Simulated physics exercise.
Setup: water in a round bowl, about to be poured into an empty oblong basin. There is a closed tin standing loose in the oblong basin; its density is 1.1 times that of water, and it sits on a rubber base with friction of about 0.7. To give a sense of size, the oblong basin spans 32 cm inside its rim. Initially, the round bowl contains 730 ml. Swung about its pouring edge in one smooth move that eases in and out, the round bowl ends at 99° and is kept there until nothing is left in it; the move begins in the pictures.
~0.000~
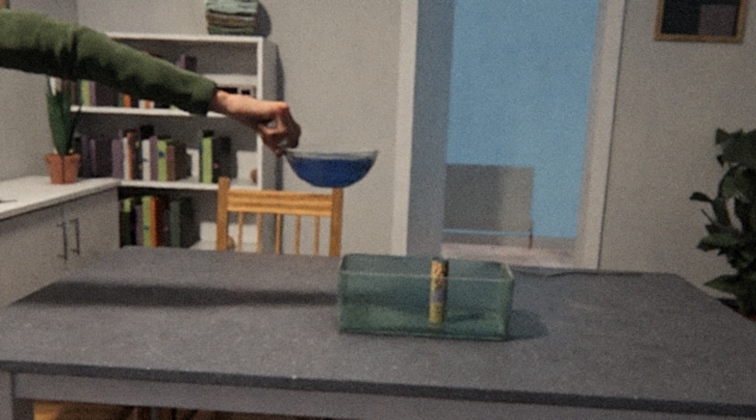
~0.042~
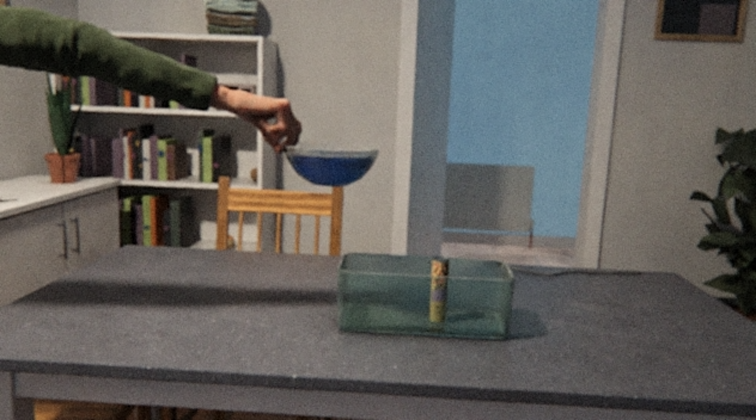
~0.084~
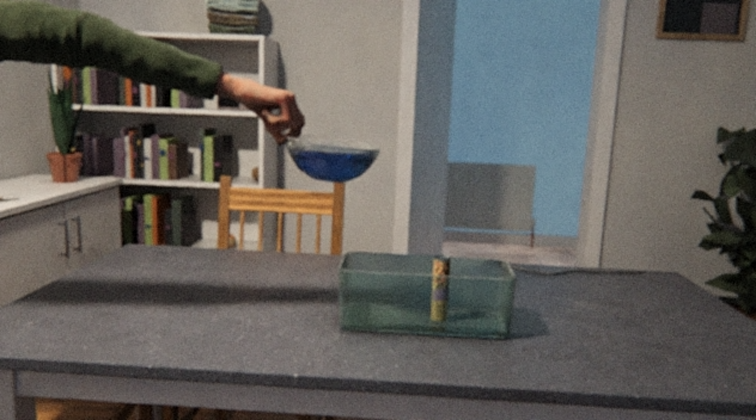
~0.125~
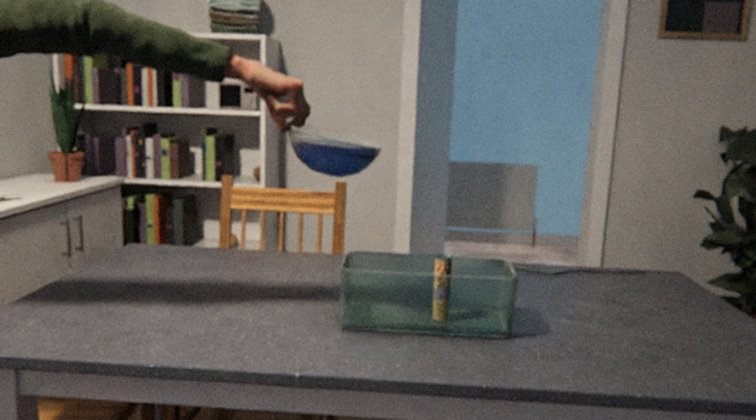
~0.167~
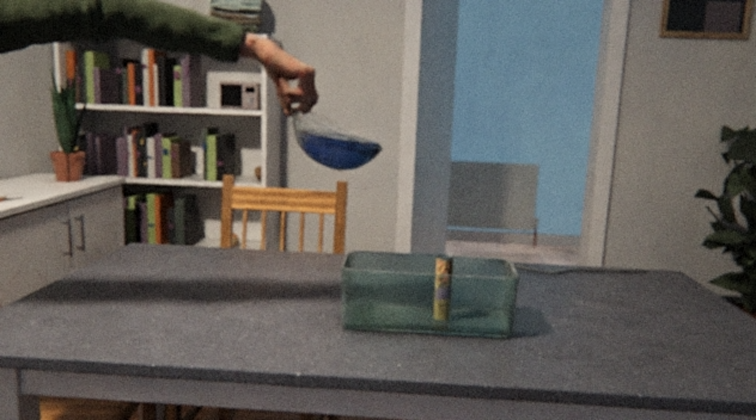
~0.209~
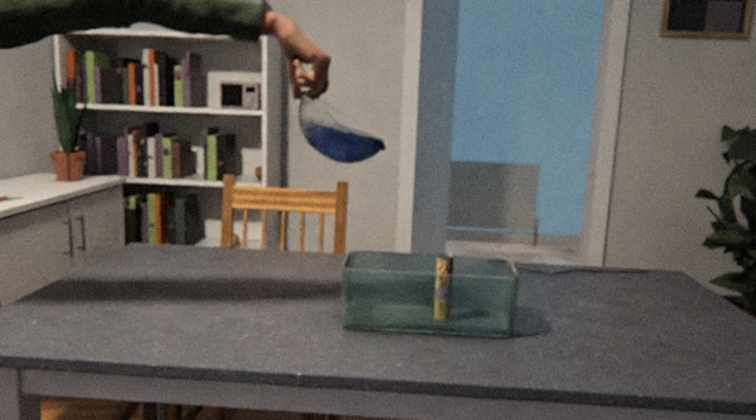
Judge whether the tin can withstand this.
It withstands it and stays upright.
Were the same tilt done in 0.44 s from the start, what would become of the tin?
Result: Tin upright.
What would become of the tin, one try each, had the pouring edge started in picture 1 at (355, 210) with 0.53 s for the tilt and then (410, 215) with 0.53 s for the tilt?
In the first try it comes down; in the second it remains standing.
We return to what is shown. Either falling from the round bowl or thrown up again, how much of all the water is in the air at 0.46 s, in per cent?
Some 78 per cent, I reckon.
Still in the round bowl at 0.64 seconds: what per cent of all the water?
0 per cent or so.
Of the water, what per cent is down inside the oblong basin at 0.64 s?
Value: Approx. 80 %.
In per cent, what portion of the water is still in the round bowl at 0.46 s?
About 18 per cent.
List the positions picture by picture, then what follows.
Tilt 0°; pouring edge (378, 152); surface from (289, 155) to (375, 159); the oblong basin's rim runs from (341, 263) to (509, 272); the tin's top is at (441, 262), in the first picture.
Tilt 2°; pouring edge (378, 151); surface from (289, 153) to (375, 157), in the second picture.
Tilt 6°; pouring edge (379, 150); surface from (291, 148) to (377, 153), in the third picture.
Tilt 13°; pouring edge (381, 150); surface from (294, 140) to (379, 149), in the fourth picture.
Tilt 22°; pouring edge (382, 149); surface from (297, 130) to (382, 145); 1 per cent is over the edge, in the fifth picture.
Tilt 33°; pouring edge (382, 149); surface from (302, 119) to (376, 140); 4 per cent is over the edge, in the sixth picture.
After 0.46 s the tilt is 94° and 19 per cent is still to pour; the tin stands where it began.
After 0.64 s the tilt is 99° and 0 per cent is still to pour; the tin stands where it began.
After 0.82 s the tilt is 99° and 0 per cent is still to pour; the tin stands where it began.
After 1.03 s the tilt is 99° and 0 per cent is still to pour; the tin stands where it began.
In the end the tin stands where it began.
